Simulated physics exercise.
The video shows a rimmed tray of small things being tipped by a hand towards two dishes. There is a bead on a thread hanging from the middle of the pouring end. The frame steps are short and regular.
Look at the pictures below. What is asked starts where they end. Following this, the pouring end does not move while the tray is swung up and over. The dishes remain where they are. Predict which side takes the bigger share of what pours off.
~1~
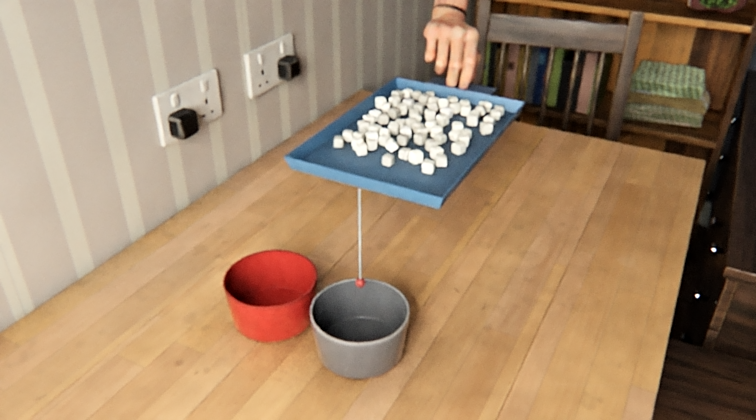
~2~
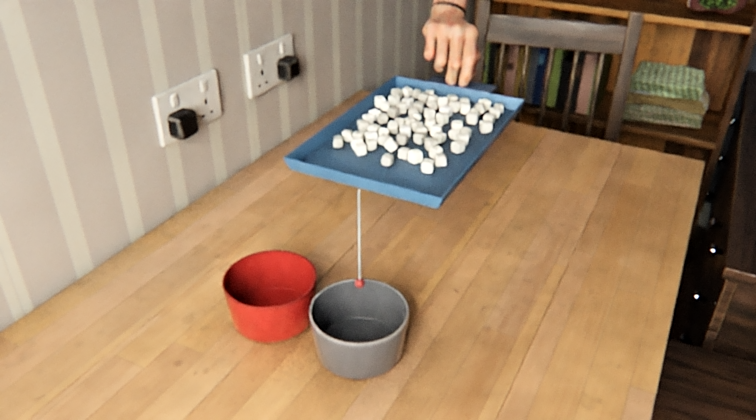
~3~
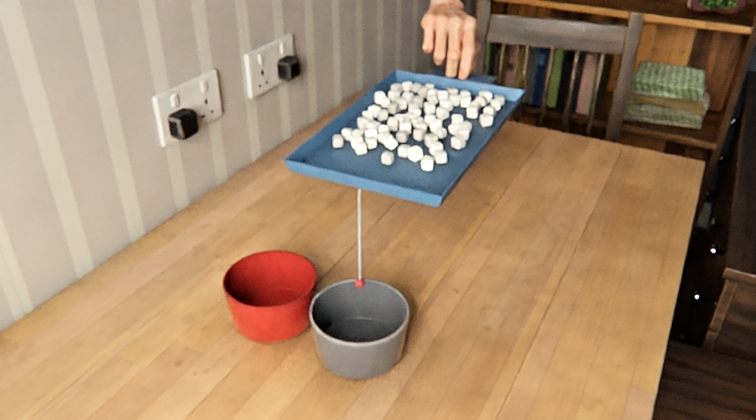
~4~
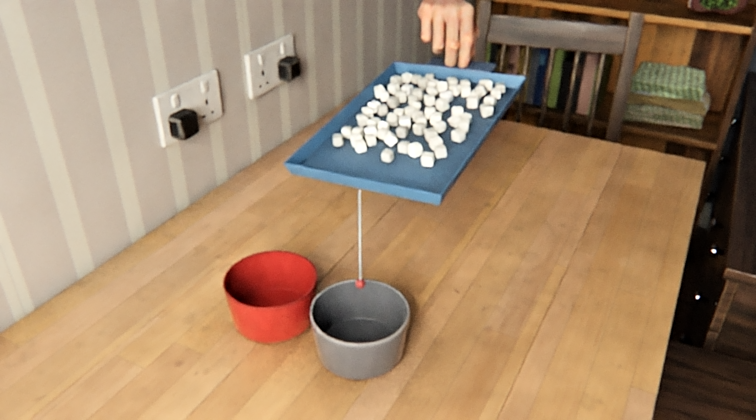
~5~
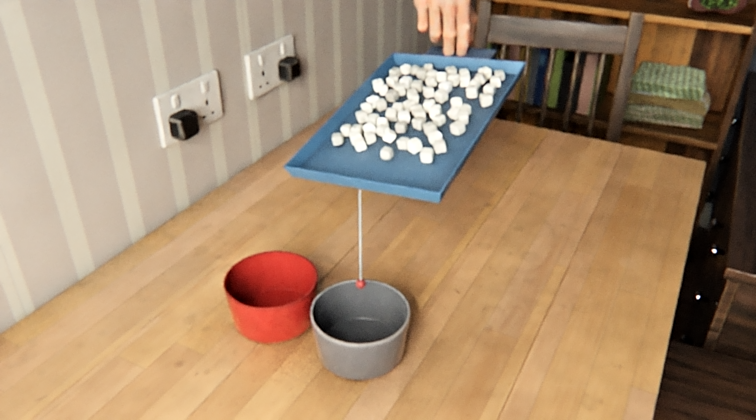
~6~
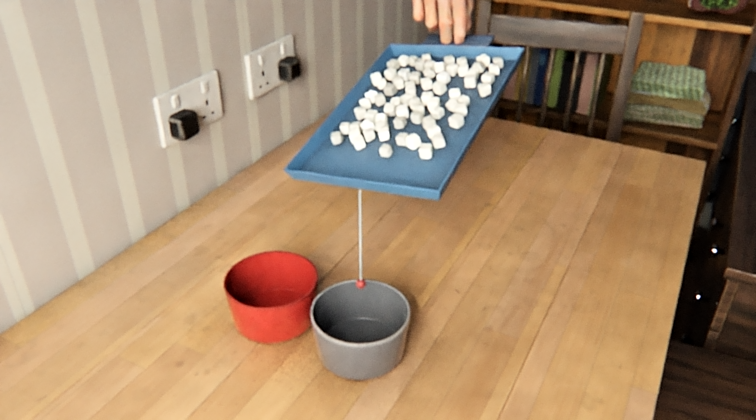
The dish to the left will collect more.
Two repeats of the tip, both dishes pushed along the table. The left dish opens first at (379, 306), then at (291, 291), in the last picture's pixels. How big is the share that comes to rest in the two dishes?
About 10 per cent, then about 70 per cent.
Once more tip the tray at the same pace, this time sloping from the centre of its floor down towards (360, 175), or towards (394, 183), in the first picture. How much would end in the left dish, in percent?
First case about 20 percent; second case about 0 percent.
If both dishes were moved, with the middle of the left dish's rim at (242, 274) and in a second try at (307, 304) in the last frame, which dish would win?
Result for the first try: The dish on the right side; for the second: The dish on the left side.
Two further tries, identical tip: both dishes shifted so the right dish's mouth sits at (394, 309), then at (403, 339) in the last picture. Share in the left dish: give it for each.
70 %, then 60 %.
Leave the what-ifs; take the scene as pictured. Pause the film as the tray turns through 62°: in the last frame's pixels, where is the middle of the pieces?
I'd put it at about (329, 141).
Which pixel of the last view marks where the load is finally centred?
(282, 314).
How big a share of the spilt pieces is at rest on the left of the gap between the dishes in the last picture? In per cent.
Left fraction: Around 70 per cent.
Just after the last frame, tray tipped steeply; almost all on the tray; about a tenth in the air.
A moment on, tray tipped past a quarter turn; the larger part on the tray; about a tenth in the right dish; about a tenth in the left dish; about a tenth in the air.
Further on, tray tipped past a quarter turn; roughly a quarter in the right dish; roughly half in the left dish; roughly a quarter outside both.
When it is over, tray tipped past a quarter turn; roughly a quarter in the right dish; roughly half in the left dish; roughly a quarter outside both.
